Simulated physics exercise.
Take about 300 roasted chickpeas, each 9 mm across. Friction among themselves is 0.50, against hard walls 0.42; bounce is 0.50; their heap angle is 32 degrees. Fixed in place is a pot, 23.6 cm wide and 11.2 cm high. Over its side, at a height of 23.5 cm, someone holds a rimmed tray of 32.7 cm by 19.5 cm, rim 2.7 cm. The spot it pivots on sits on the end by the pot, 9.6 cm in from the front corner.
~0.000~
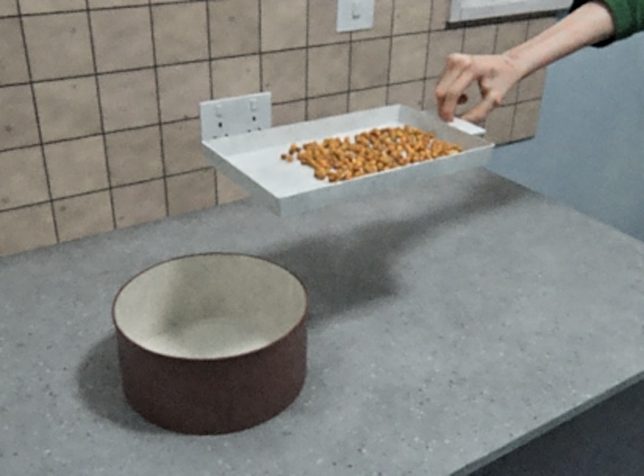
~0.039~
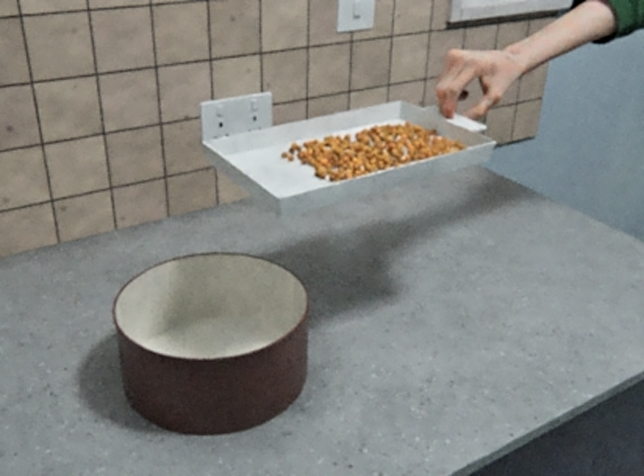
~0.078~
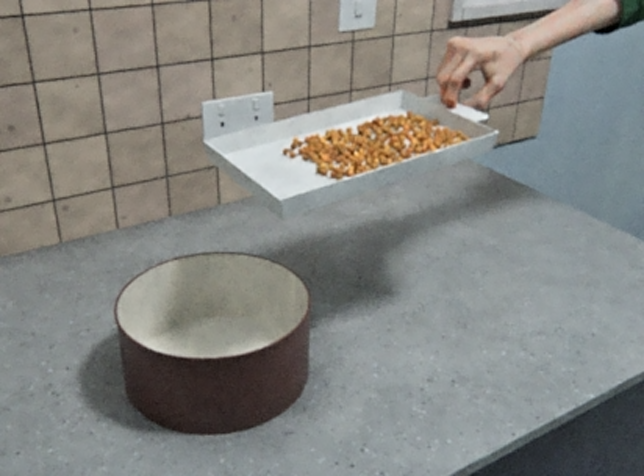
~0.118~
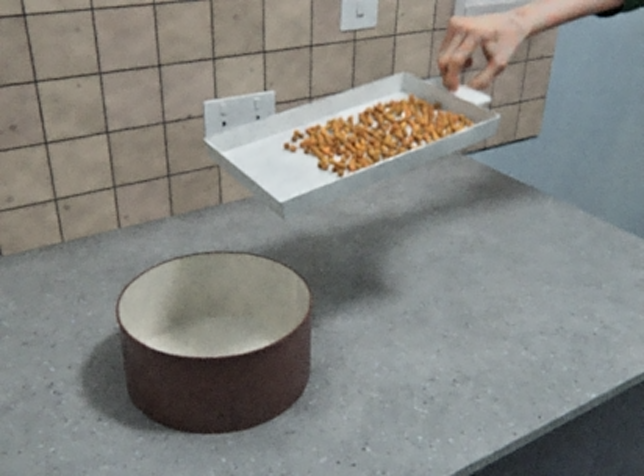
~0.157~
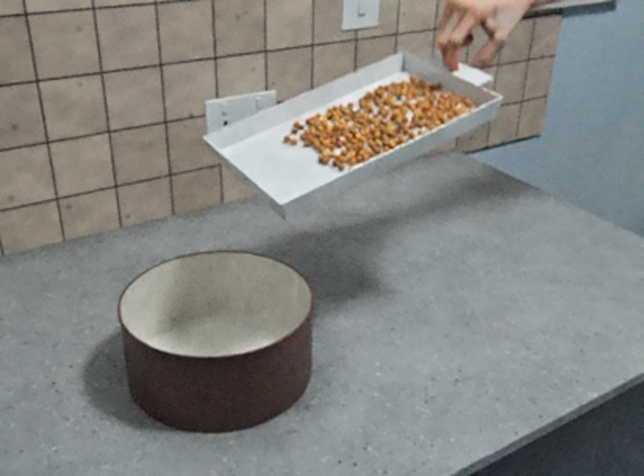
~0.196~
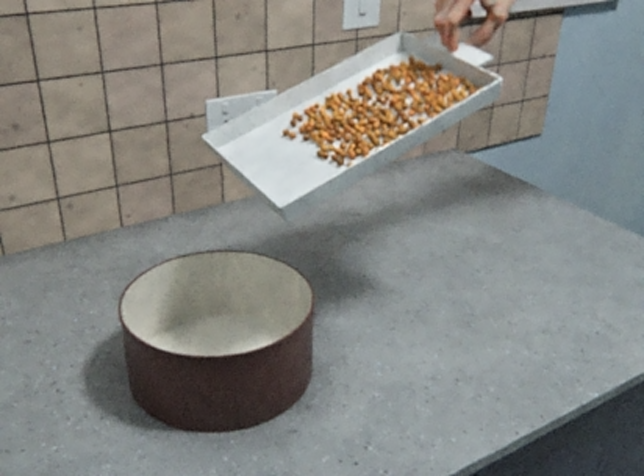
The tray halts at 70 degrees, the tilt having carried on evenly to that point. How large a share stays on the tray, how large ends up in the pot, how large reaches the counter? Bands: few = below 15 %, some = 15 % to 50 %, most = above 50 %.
Left on the tray: Some, pot: Most, counter: Few.
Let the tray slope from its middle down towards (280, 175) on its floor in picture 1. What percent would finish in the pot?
My guess is roughly 35 percent.
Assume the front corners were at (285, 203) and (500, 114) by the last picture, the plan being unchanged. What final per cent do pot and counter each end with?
Pot: 20, counter: 0.
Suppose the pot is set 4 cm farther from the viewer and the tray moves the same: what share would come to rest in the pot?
With that change it comes to something like 40 in a hundred.
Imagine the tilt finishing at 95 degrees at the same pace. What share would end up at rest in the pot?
95 %.
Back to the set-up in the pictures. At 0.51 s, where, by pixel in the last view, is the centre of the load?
Near (309, 128).
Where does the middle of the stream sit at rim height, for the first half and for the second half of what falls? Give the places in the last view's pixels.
(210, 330) or so first, later (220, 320).
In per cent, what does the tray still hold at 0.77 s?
40%, roughly.
After 0.39 s, tilt 46 degrees; the tray holds 100 %, the pot 0 %.
After 0.51 s, tilt 63 degrees; the tray holds 100 %, the pot 0 %.
After 0.77 s, tilt 70 degrees; the tray holds 40 %, the pot 45 %.
At rest (1.7 s), tray 35 %, pot 60 %, counter 5 %.
